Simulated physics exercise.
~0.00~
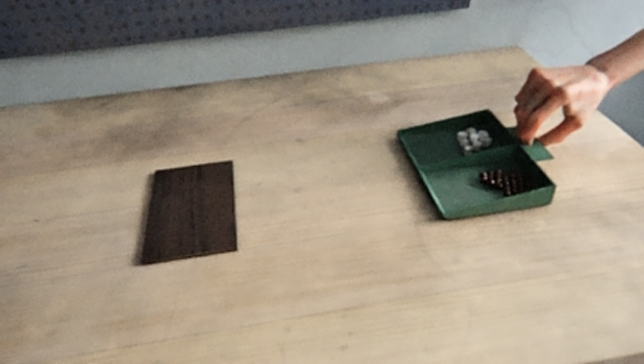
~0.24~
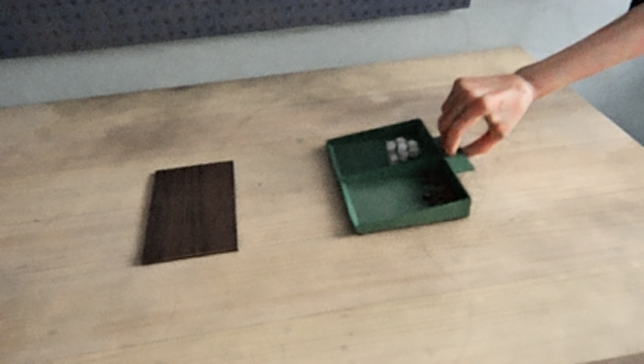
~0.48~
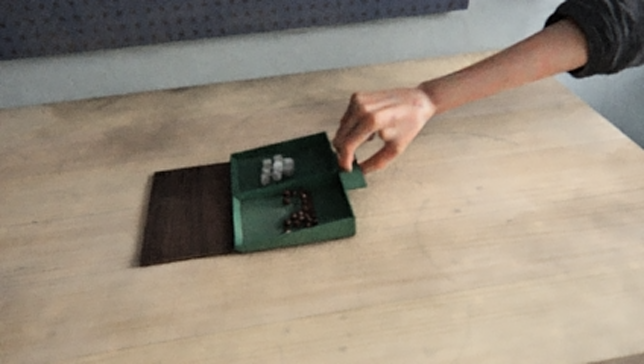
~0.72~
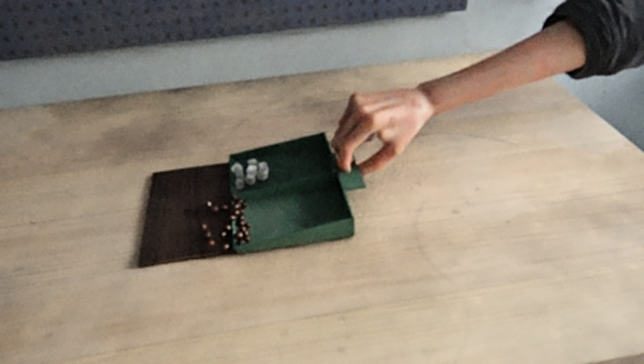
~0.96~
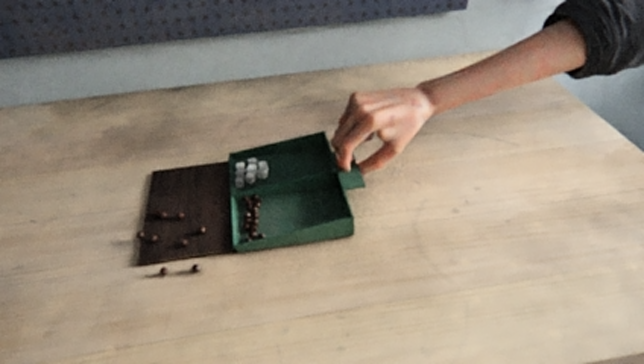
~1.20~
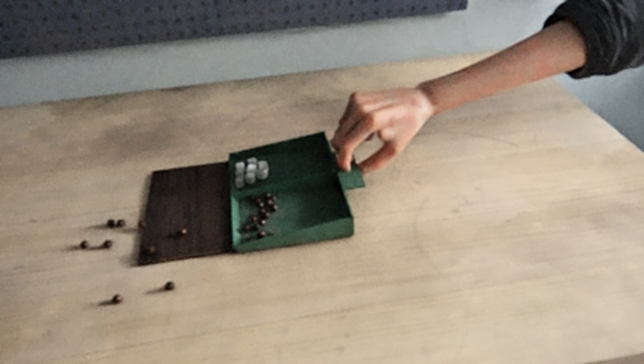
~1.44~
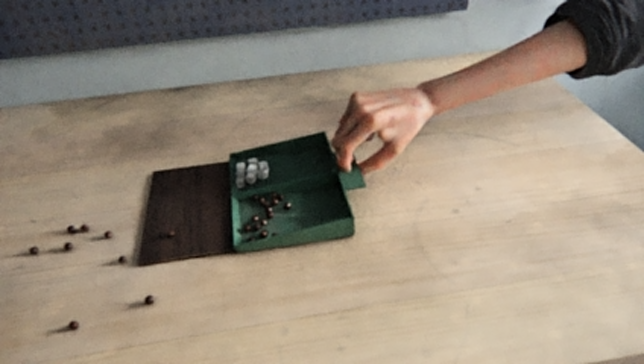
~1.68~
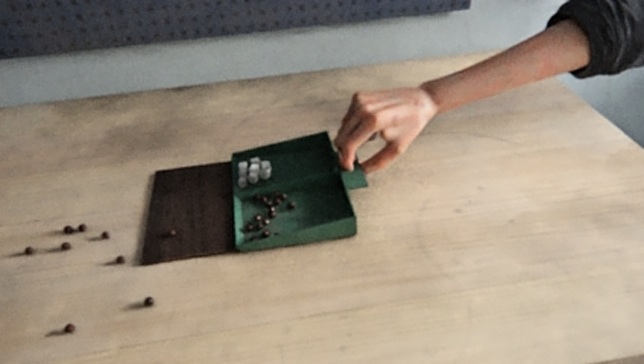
A green two-part tray, holding small dark beads in its near section and a cluster of whitish pieces in the far one, slides left across a pale wooden counter, pushed by a hand gripping its right side. It reaches a flat dark brown board and stops against it, and the contents of both sections shift toward the front. Some of the dark beads then spill over the front rim, roll across the board and scatter onto the wood beyond. The whitish pieces stay inside, bunched at the front, along with the remaining dark beads, as the hand holds still.
